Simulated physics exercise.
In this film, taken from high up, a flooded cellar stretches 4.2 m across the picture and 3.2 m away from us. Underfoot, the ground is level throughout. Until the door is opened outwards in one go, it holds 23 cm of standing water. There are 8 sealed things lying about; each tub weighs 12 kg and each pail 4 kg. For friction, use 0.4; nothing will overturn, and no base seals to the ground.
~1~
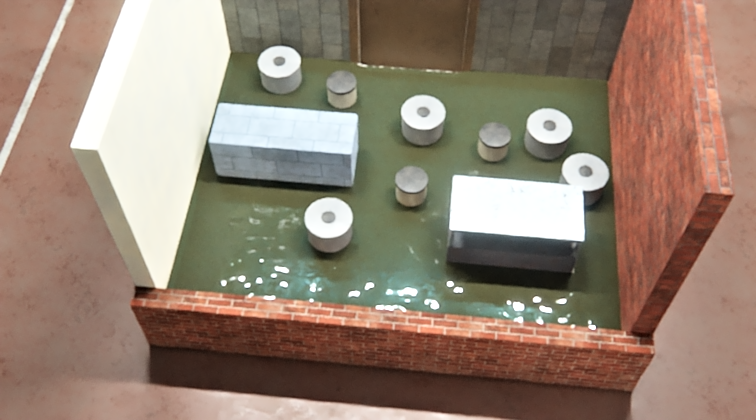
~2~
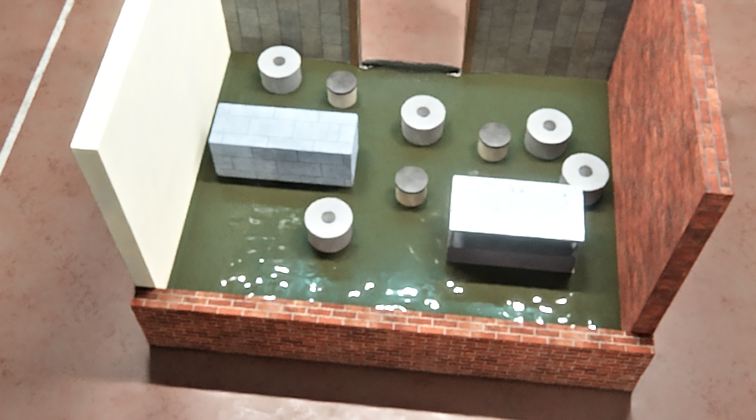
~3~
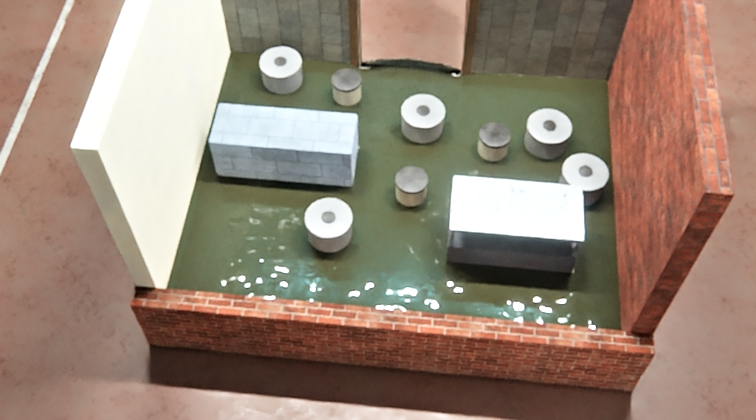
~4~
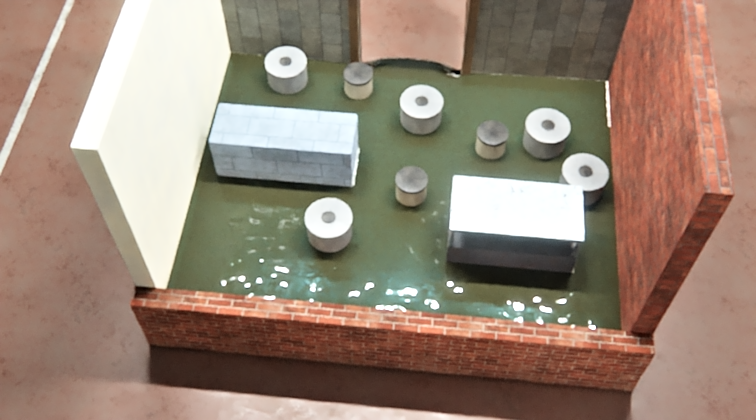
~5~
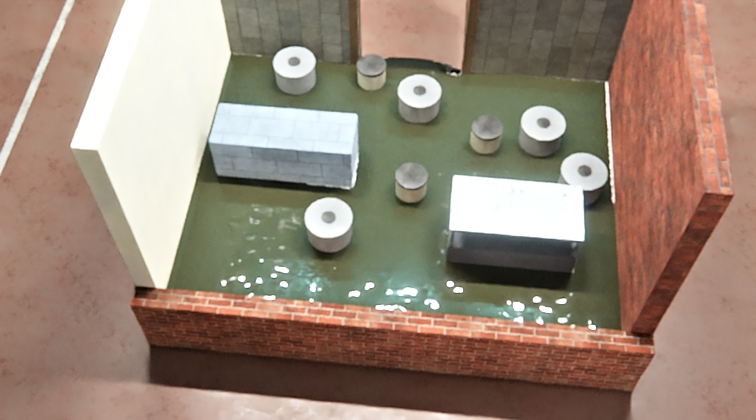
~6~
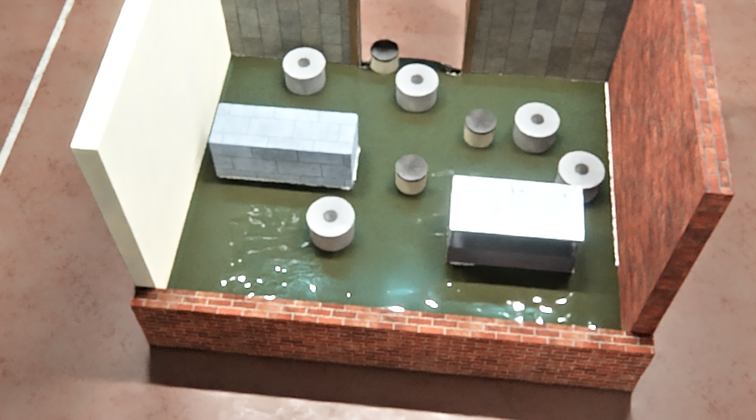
The footage shows a flooded, walled cellar with grey tubs and pails floating around two large blocks; the doorway at the back opens, and the floating containers drift gradually toward it, a small pail reaching the opening first.
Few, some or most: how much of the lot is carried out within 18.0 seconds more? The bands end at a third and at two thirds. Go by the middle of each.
Share: Two thirds or above.
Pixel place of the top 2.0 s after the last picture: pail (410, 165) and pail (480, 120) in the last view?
Approx. (417, 120); approx. (459, 87).
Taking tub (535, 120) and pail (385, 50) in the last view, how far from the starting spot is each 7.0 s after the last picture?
Taking them in the order asked, one is washed out, then the other is gone out.
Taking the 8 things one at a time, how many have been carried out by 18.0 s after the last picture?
8 of them.
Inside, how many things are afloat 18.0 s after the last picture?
I count 0.
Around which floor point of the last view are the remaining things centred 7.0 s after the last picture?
Close to pixel (458, 141).
Then, 2.0 s after the last picture 2 of 8 are out; 6 afloat.
Then, 7.0 s after the last picture 6 of 8 are out; 2 afloat.
Then, 14.0 s after the last picture 7 of 8 are out; 0 afloat.
Then, 18.0 s after the last picture 8 of 8 are out; 0 afloat.
